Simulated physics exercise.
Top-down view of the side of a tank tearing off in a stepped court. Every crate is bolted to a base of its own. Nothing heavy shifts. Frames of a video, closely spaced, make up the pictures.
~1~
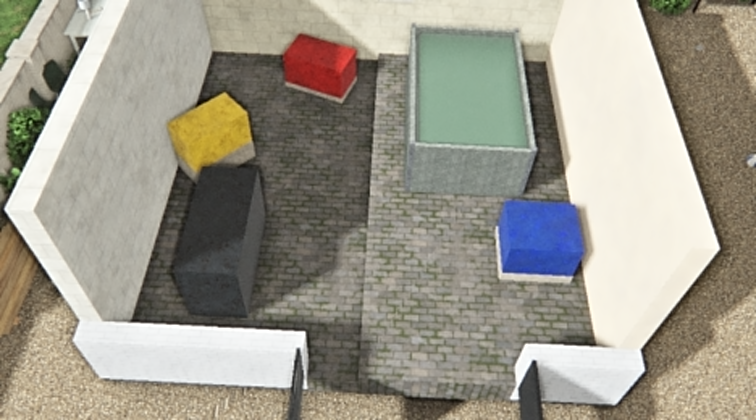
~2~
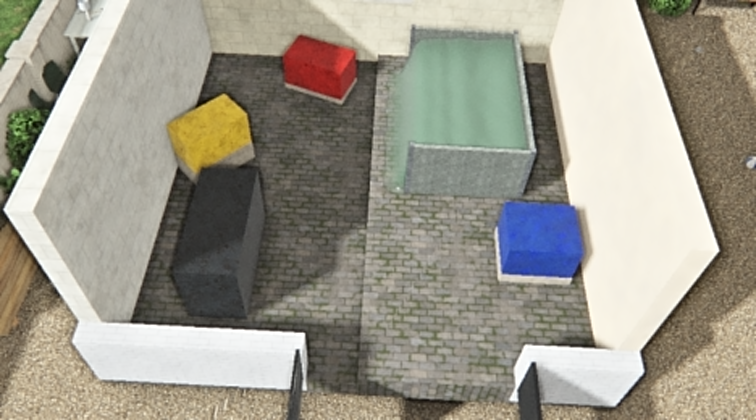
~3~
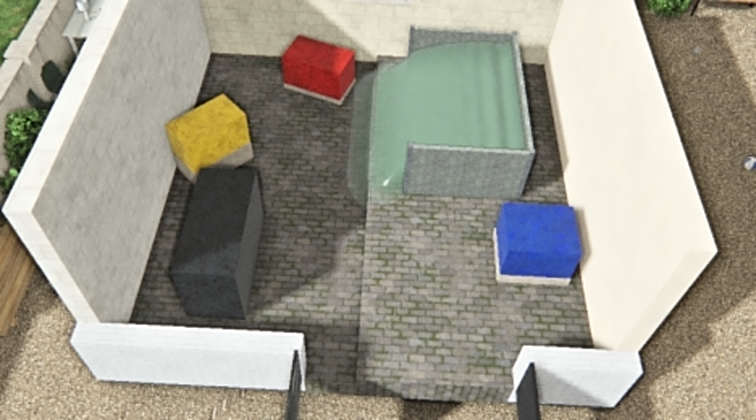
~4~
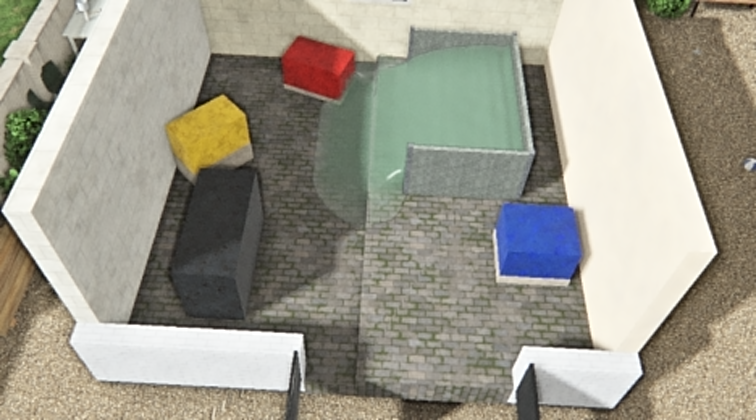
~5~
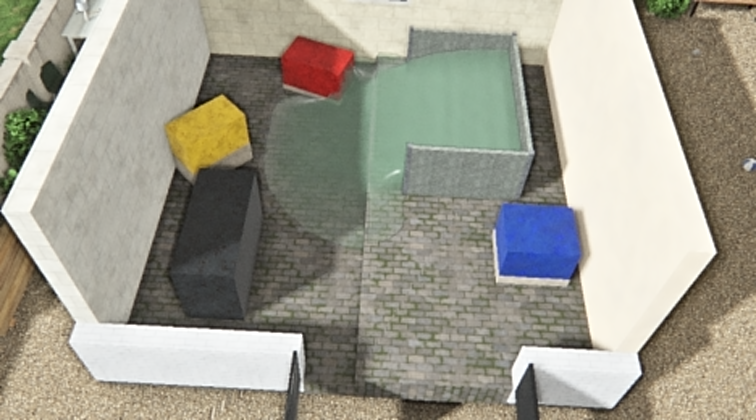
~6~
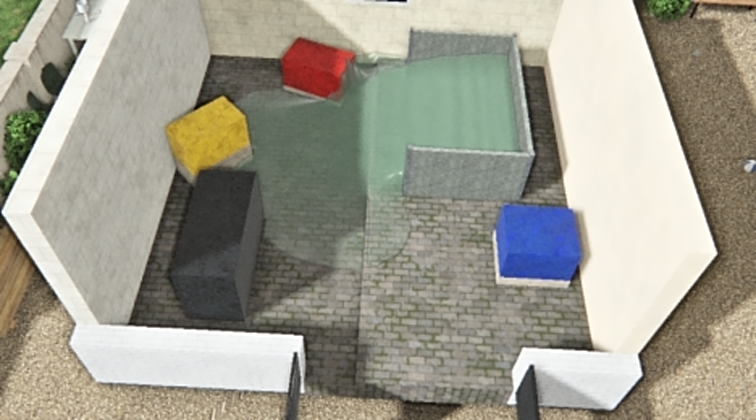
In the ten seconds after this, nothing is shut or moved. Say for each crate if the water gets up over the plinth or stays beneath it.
The yellow crate will be a wet one, the red crate will be a wet one, the blue crate will be a dry one.
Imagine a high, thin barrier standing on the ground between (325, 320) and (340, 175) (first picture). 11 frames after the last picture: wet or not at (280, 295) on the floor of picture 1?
There: Not flooded.
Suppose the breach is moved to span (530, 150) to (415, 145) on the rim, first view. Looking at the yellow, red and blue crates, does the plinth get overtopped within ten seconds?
In that case the yellow crate is never flooded, the red crate is flooded and the blue crate is flooded.
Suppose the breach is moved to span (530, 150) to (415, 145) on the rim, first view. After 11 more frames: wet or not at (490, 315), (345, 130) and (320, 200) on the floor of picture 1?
Taking them in turn, I get sodden, then left untouched, then left untouched.
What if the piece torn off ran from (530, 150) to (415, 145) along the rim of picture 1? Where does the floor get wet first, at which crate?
That would be the blue-painted one.
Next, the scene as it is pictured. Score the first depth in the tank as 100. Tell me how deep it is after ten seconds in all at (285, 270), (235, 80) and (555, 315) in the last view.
In turn 18, 18 and 4 in a hundred.
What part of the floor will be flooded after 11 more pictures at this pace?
Around 60 percent.
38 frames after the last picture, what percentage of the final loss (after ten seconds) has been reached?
Around 45 % of the total, roughly.
A moment on, water covers 50 % of the floor; the yellow crate water round its plinth, the red crate water round its plinth, the blue crate not reached.
Next, water covers 60 % of the floor; the yellow crate water round its plinth, the red crate water round its plinth, the blue crate not reached.
Then, water covers 65 % of the floor; the yellow crate water round its plinth, the red crate water round its plinth, the blue crate not reached.
Later, water covers 90 % of the floor; the yellow crate water round its plinth, the red crate water round its plinth, the blue crate water round its plinth.
In the end, water covers 95 % of the floor; the yellow crate was topped, the red crate was topped, the blue crate stayed above the water.
